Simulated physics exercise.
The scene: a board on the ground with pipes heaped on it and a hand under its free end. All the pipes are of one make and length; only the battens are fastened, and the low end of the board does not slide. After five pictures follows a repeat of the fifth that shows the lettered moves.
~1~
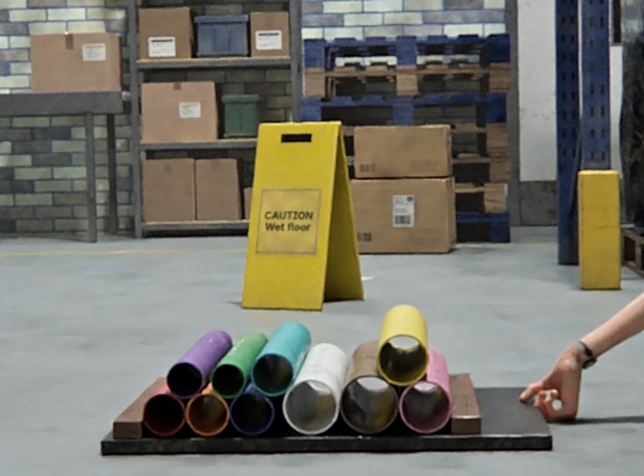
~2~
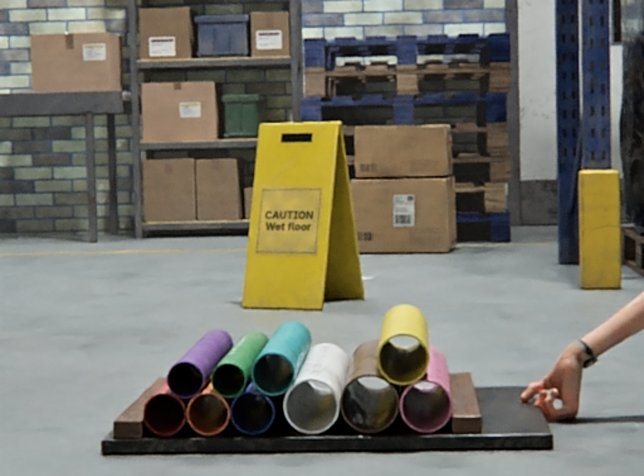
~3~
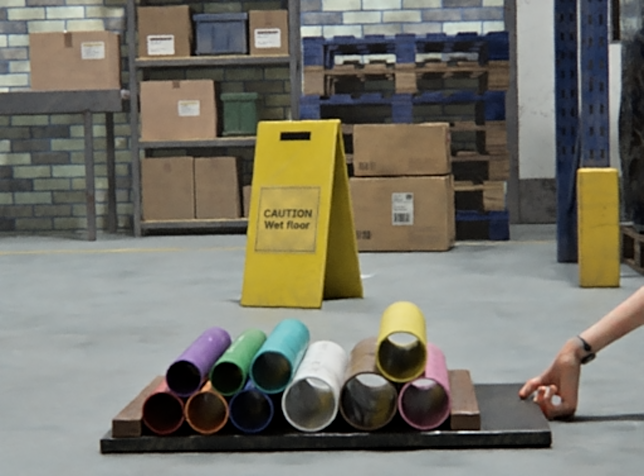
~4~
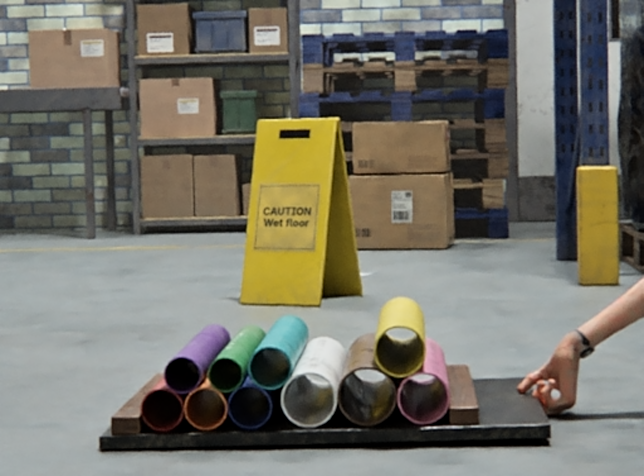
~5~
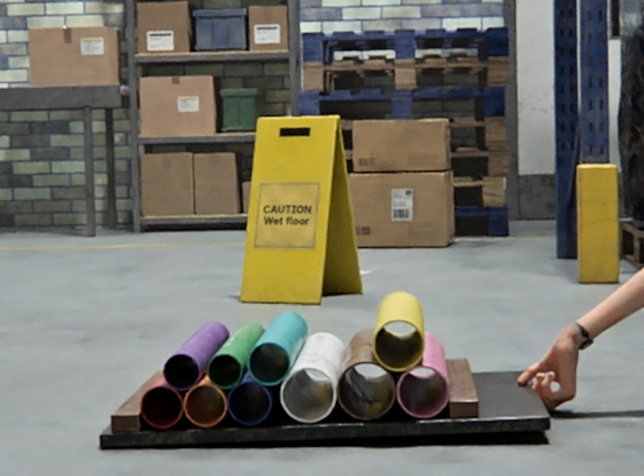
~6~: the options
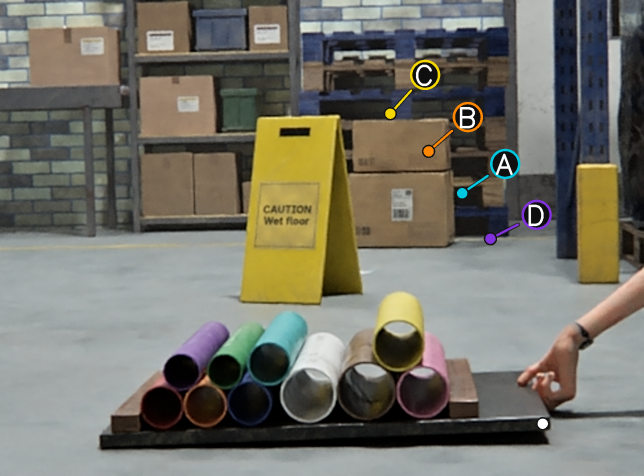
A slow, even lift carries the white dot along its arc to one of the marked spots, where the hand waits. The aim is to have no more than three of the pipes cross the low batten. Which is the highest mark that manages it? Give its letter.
No higher than A.
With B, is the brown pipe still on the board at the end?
The brown pipe: Yes.
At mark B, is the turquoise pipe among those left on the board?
The turquoise pipe: No.
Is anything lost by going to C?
Yes, at C.
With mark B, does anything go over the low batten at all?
At B: Yes.
On the copy, A at (462, 193); B at (429, 152); C at (391, 114); D at (491, 239); the white dot at (543, 424).
On A. First, board at 19°.
Then, board at 33°.
Finally, board at 33°, three over the low batten (green, purple, turquoise).
By contrast, B four over the low batten (green, purple, turquoise, yellow); C four over the low batten (green, purple, turquoise, yellow); D none over the low batten.
